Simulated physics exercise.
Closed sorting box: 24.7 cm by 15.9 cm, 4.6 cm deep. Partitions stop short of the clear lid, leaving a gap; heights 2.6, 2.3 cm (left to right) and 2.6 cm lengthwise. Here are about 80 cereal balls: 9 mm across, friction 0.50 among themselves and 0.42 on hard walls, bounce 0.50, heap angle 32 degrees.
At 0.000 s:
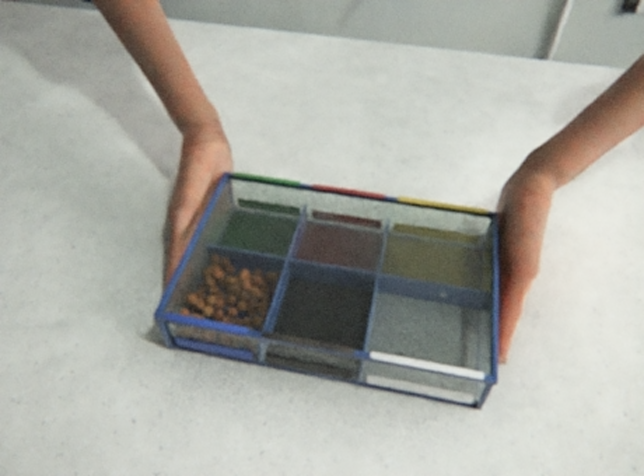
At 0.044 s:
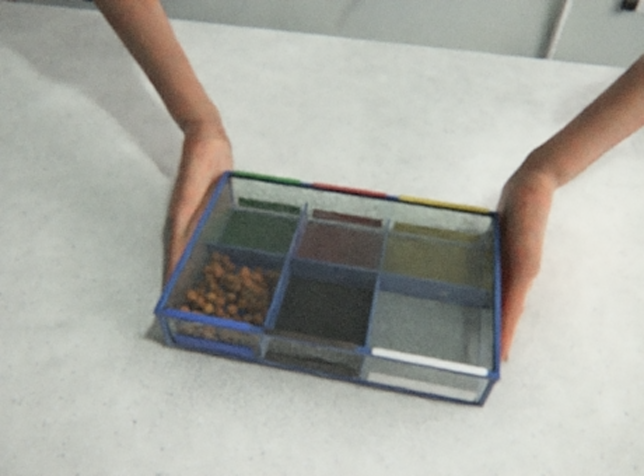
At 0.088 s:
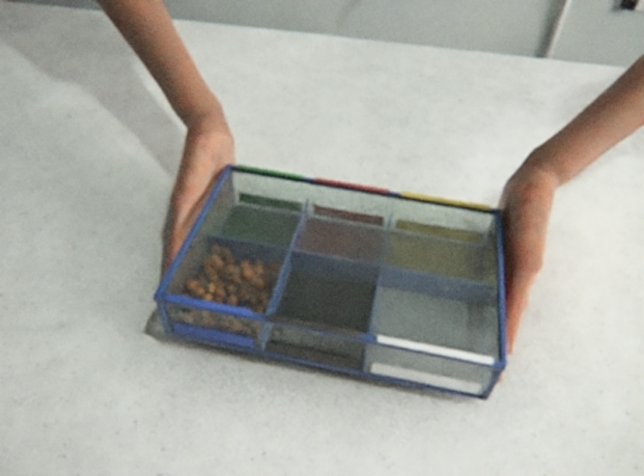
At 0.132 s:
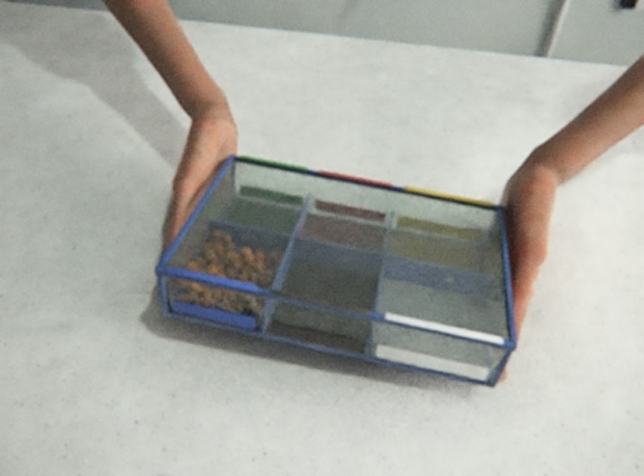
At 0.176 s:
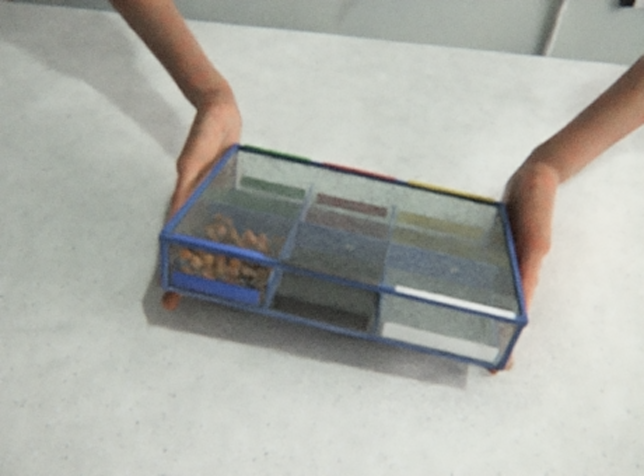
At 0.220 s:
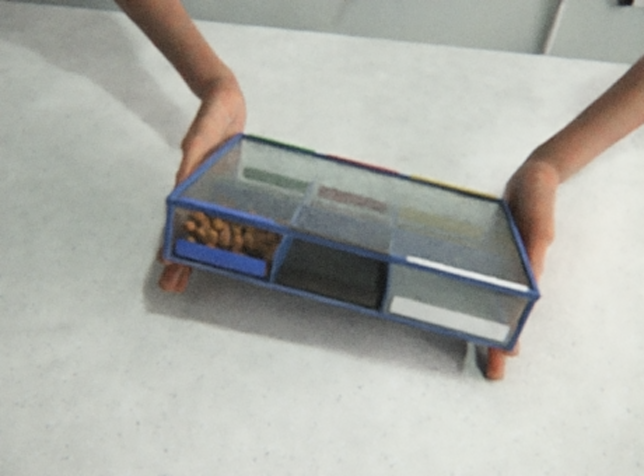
The footage shows two hands holding a clear, blue-edged box of six compartments above a pale surface, then raising its front edge so it tilts backward, while small brown pieces remain in the front left compartment.
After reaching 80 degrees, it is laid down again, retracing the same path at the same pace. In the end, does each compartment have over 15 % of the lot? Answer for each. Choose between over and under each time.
Red compartment: Over. Blue compartment: Over. Green compartment: Over. Yellow compartment: Under. White compartment: Under. Black compartment: Under.
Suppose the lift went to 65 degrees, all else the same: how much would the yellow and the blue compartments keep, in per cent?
Then the yellow compartment would keep 0 per cent and the blue one 90 per cent.
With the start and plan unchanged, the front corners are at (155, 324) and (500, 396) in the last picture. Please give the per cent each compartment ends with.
Final shares: Red 0%, blue 100%, green 0%, yellow 0%, white 0%, black 0%.
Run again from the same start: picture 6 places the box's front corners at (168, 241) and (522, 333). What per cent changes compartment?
In that case about 40 percent.
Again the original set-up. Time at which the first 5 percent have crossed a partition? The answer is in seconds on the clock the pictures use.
I'd put it at about 0.65 seconds on the clock.
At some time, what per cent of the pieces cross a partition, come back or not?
Around 60 in a hundred.
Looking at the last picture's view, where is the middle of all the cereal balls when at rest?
Roughly (293, 230).
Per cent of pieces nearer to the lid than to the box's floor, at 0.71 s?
I'd say around 60 percent of the pieces.
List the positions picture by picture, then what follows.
The first frame shows box tilt 0 degrees, front corners at (161, 315) and (492, 377); blue 100 %.
The second frame shows box tilt 1 degrees, front corners at (161, 310) and (494, 374).
The third frame shows box tilt 5 degrees, front corners at (161, 296) and (500, 363), lowest corner right back.
The fourth frame shows box tilt 11 degrees, front corners at (162, 269) and (510, 344), lowest corner right back.
The fifth frame shows box tilt 17 degrees, front corners at (166, 236) and (521, 320), lowest corner right back.
The sixth frame shows box tilt 24 degrees, front corners at (174, 200) and (533, 294), lowest corner right back; blue 100 %. The box's pace is about 150 degrees a second.
After 0.71 s, tilt 78 degrees; red 5 %, blue 85 %, green 5 %.
After 1.04 s, tilt 31 degrees; red 25 %, blue 40 %, green 30 %.
Then, at 1.46 s, tilt 0 degrees; red 25 %, blue 40 %, green 30 %.
By 1.8 s all is still; red 25 %, blue 40 %, green 30 %, yellow 0 %, white 0 %, black 0 %.
